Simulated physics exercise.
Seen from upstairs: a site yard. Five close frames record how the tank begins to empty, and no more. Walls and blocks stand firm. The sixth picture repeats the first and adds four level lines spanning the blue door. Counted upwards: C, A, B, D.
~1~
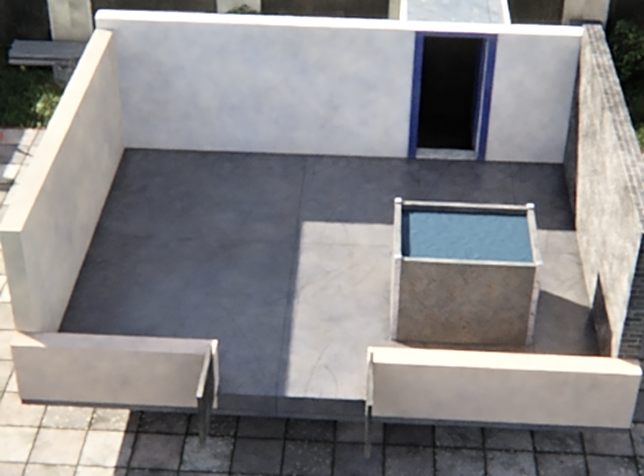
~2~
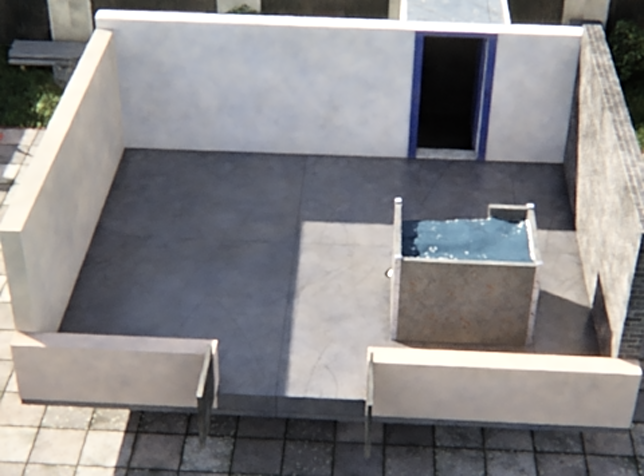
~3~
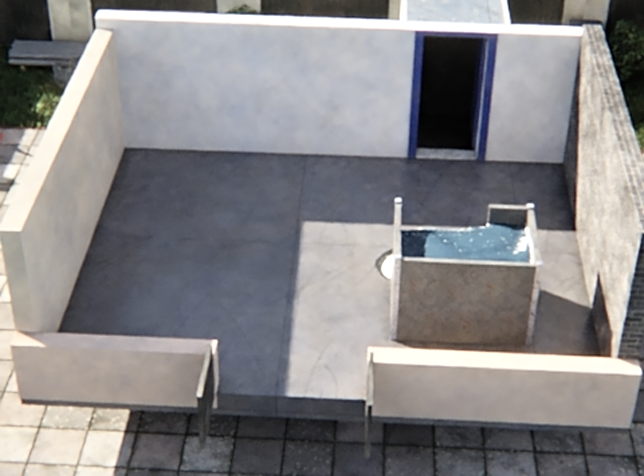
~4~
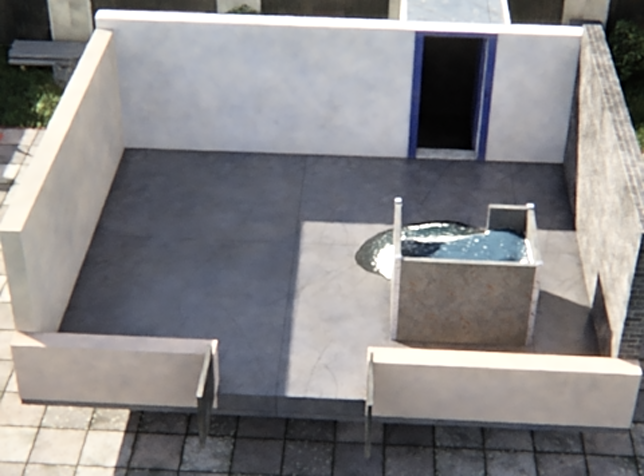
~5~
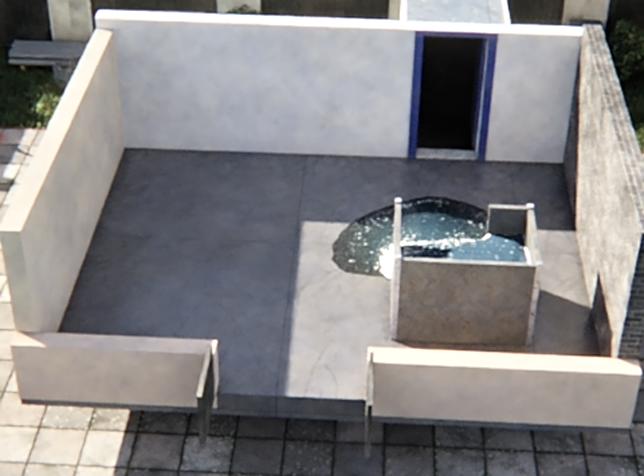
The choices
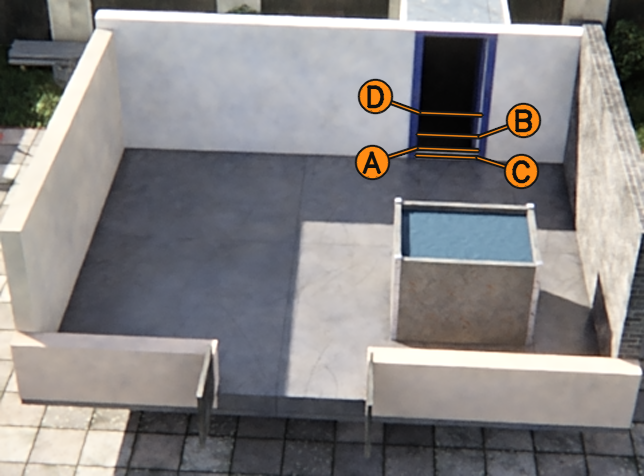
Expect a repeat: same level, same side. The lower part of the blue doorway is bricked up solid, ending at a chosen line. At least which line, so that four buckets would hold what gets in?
Choose B.
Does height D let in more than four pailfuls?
No, that is safe.
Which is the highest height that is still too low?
A.
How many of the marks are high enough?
Two of them.
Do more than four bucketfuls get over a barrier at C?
Yes, it does.
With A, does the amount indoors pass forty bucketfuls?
No, less.
On the marked copy, A at (447, 149); B at (448, 135); C at (446, 156); D at (450, 113); from the bottom up C, A, B, D.
Choosing A, some 20 bucketfuls get in.
Choosing B, a splash gets over, under a bucket.
Choosing C, dozens of bucketfuls pour in.
Choosing D, nothing gets over.
